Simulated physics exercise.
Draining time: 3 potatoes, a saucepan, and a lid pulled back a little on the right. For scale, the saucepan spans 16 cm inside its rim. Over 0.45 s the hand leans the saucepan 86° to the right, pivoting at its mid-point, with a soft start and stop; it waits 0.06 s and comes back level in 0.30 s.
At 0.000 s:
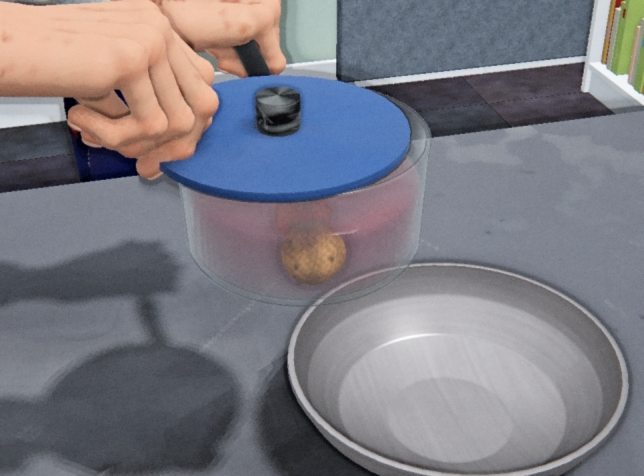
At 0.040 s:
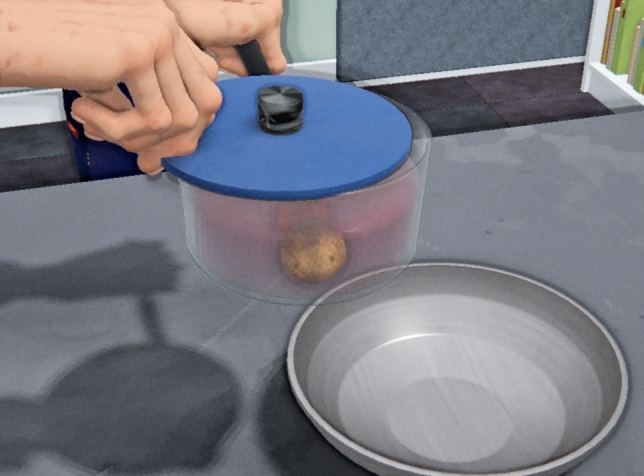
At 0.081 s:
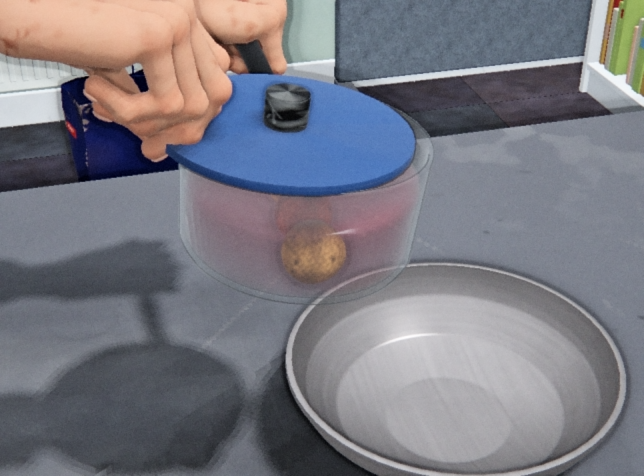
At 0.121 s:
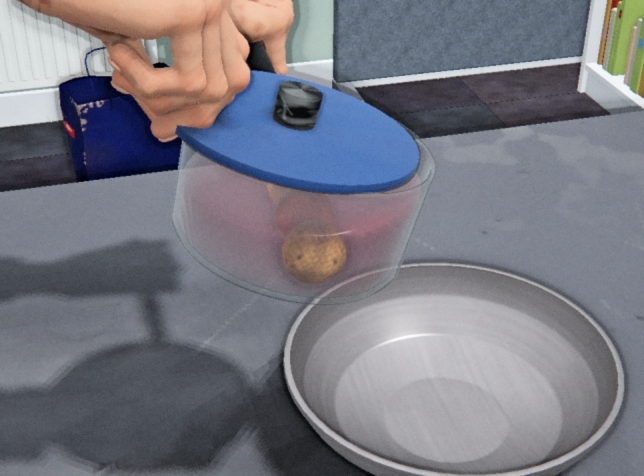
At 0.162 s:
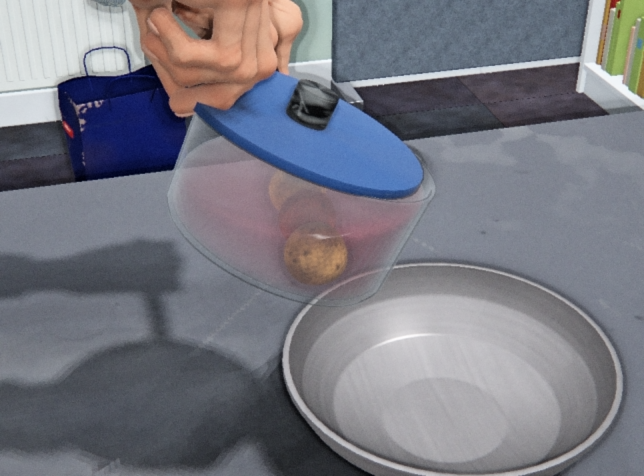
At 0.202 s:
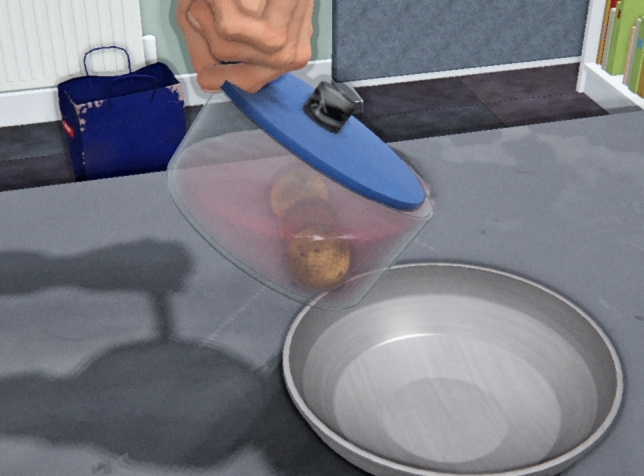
A clear saucepan with a blue lid and black knob, holding pinkish-red liquid and round brown objects, is held by a pair of hands above a grey worktop. Seen from slightly above, a wide, empty metal dish sits at right, with a dark blue bag and a radiator behind at left. The hands lean the pan steadily rightward, slowly at first, while the view stays still.
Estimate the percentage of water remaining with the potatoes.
Some 44 per cent remains.
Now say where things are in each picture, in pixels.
The first picture shows tilt 0°; pouring edge (421, 122); surface from (187, 191) to (415, 160); the lid's edge is at (400, 116), 11 mm short of the rim.
The second picture shows tilt 2°; pouring edge (422, 125); surface from (187, 190) to (415, 161).
The third picture shows tilt 7°; pouring edge (424, 134); surface from (185, 187) to (415, 164).
The fourth picture shows tilt 14°; pouring edge (425, 150); surface from (184, 185) to (416, 166).
The fifth picture shows tilt 25°; pouring edge (424, 170); surface from (179, 182) to (418, 170).
The sixth picture shows tilt 36°; pouring edge (421, 193); surface from (173, 176) to (423, 178); 1 per cent is over the edge; the lid's edge is at (411, 176), 11 mm short of the rim.
After 0.36 s the tilt is 77° and 81 per cent of the water is still in the saucepan.
After 0.47 s the tilt is 86° and 64 per cent of the water is still in the saucepan.
After 0.59 s the tilt is 72° and 50 per cent of the water is still in the saucepan.
After 0.72 s the tilt is 18° and 44 per cent of the water is still in the saucepan.
In the end 44 per cent of the water is still in the saucepan.
